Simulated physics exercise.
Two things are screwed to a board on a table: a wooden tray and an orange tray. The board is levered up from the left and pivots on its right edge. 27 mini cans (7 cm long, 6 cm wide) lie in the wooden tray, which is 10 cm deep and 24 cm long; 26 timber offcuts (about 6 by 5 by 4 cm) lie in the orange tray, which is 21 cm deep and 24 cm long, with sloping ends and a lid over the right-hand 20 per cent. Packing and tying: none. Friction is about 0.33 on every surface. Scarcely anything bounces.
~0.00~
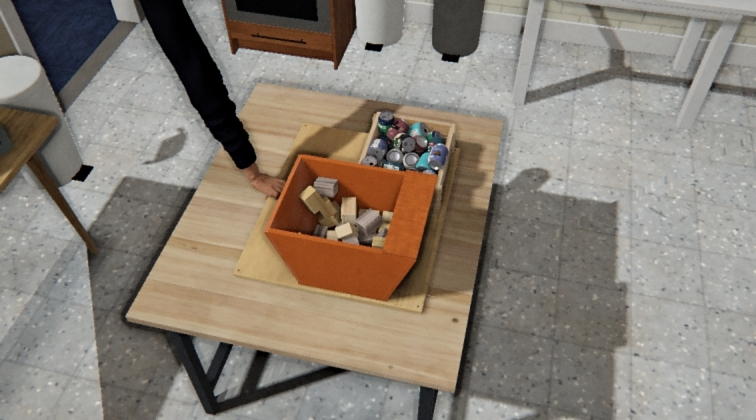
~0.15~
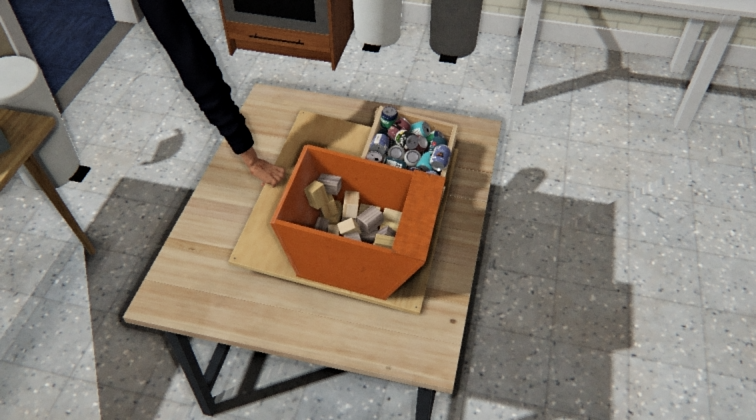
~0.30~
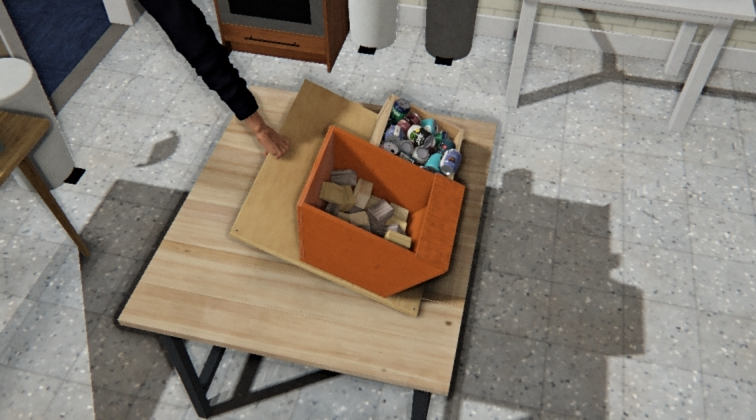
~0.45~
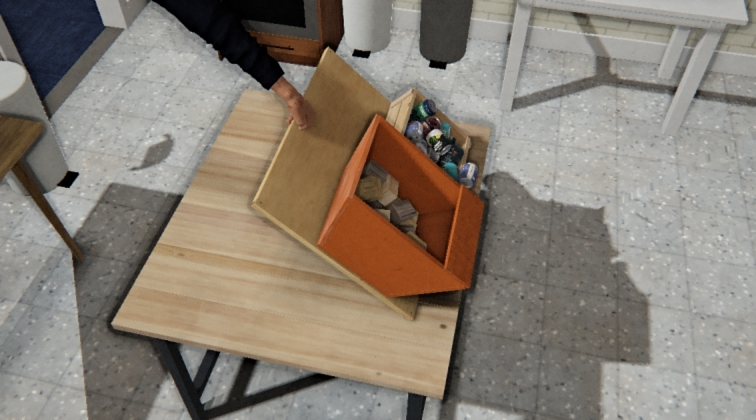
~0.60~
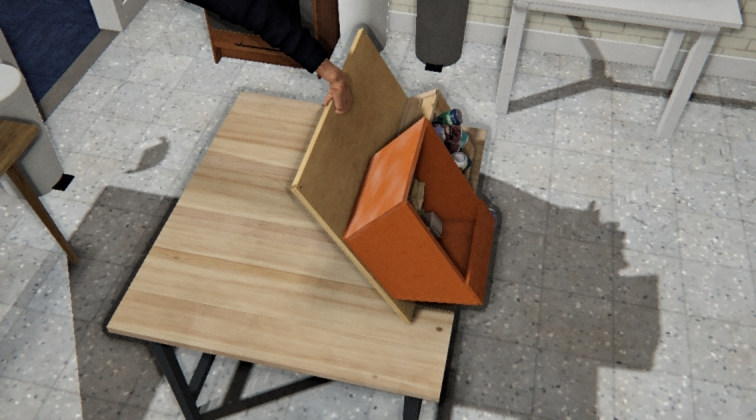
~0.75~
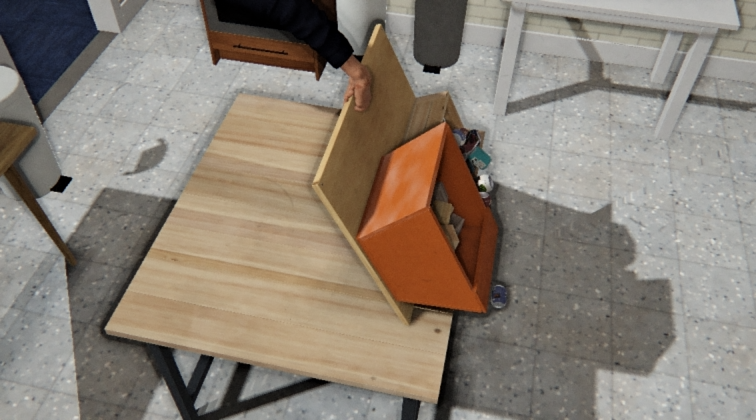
A hand tilts up a board holding an orange tray and cans, and one can drops out.
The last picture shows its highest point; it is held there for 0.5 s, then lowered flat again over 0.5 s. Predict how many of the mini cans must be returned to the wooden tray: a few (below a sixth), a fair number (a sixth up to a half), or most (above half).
A fair number.
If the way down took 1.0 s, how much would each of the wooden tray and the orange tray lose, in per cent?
Wooden tray 30, orange tray 0 per cent.
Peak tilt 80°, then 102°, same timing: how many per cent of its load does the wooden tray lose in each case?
About 60 and 90 per cent.
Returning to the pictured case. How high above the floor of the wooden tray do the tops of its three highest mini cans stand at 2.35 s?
Near 12 centimetres, I'd say.
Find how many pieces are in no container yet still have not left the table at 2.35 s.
About 0.
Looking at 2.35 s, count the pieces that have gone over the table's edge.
Piece count: About 8.
After 1.01 s, tilt 65°; wooden tray 21 in, 6 out and orange tray 26 in, 0 out.
After 1.33 s, tilt 61°; wooden tray 19 in, 8 out and orange tray 26 in, 0 out.
After 1.78 s, tilt 0°; wooden tray 19 in, 8 out and orange tray 26 in, 0 out.
Final count (at 2.35 s), wooden tray 19 in, 8 out and orange tray 26 in, 0 out. Asked share, 8 of 27, 30 per cent.
